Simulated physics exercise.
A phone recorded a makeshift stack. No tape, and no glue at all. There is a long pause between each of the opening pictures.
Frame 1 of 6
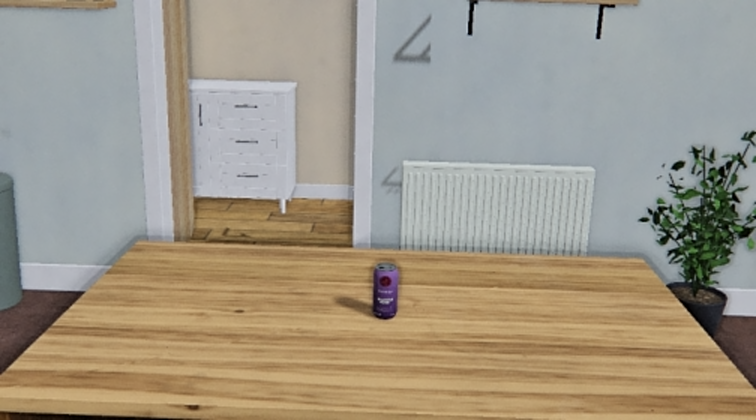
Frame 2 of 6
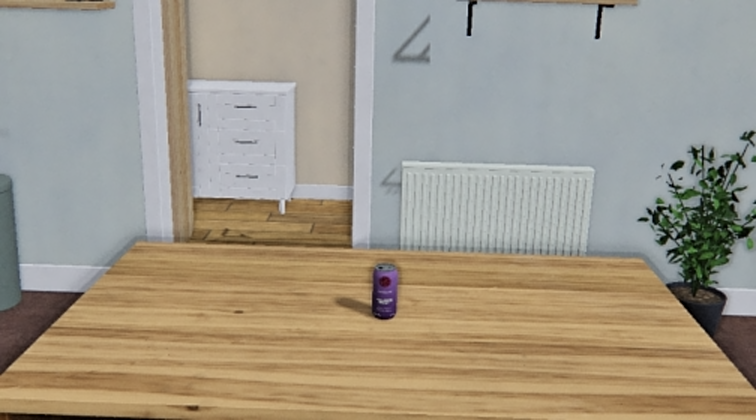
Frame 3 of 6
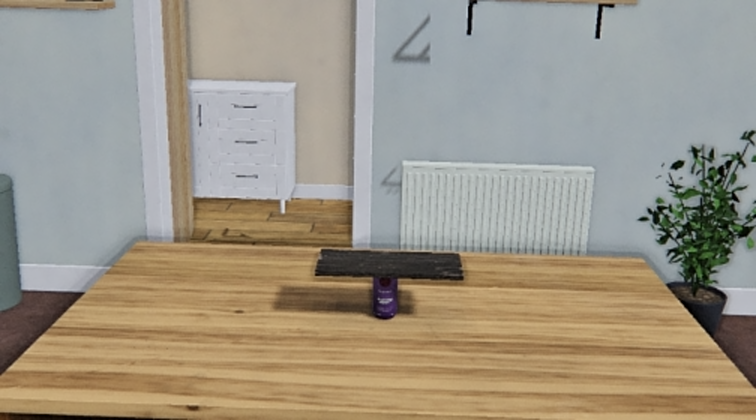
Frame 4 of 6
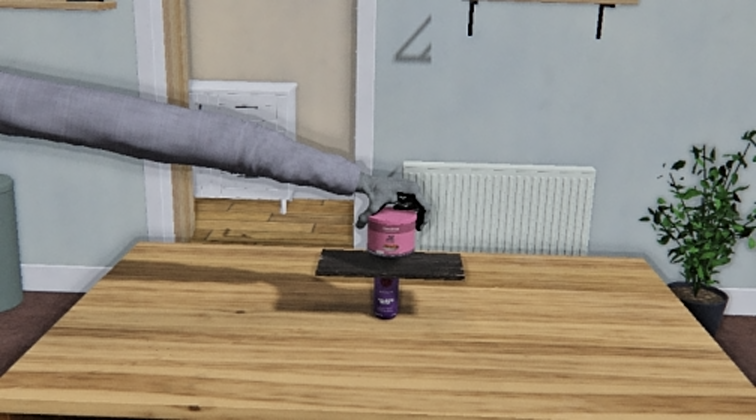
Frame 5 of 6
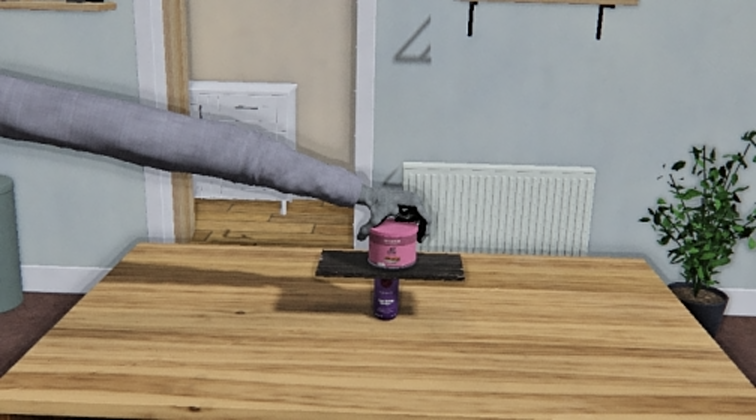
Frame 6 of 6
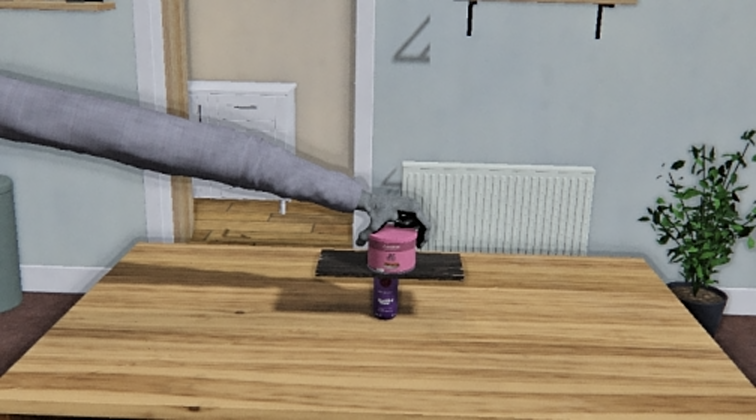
A gray-sleeved arm lowers a pink tub onto a black board above a purple can.
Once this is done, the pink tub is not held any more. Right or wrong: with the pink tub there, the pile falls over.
Wrong, the pile stays up.
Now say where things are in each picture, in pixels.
In the first frame, the last thing is not in view yet.
In the second frame, the last thing is not in view yet.
In the third frame, the last thing is not in view yet; black board (390, 264).
In the fourth frame, coming down; pink tub (391, 231); black board (391, 264).
In the fifth frame, coming down; pink tub (393, 243); black board (391, 265).
In the sixth frame, in place under the hand; pink tub (392, 249); black board (390, 264).
Then, 0.20 s later than the last frame, all is still.
Then, 0.40 s later than the last frame, pink tub resting near (392, 250).
When it is over, all 3 as before. End places, in pixels of the last picture, pink tub near (392, 250). The stack holds.
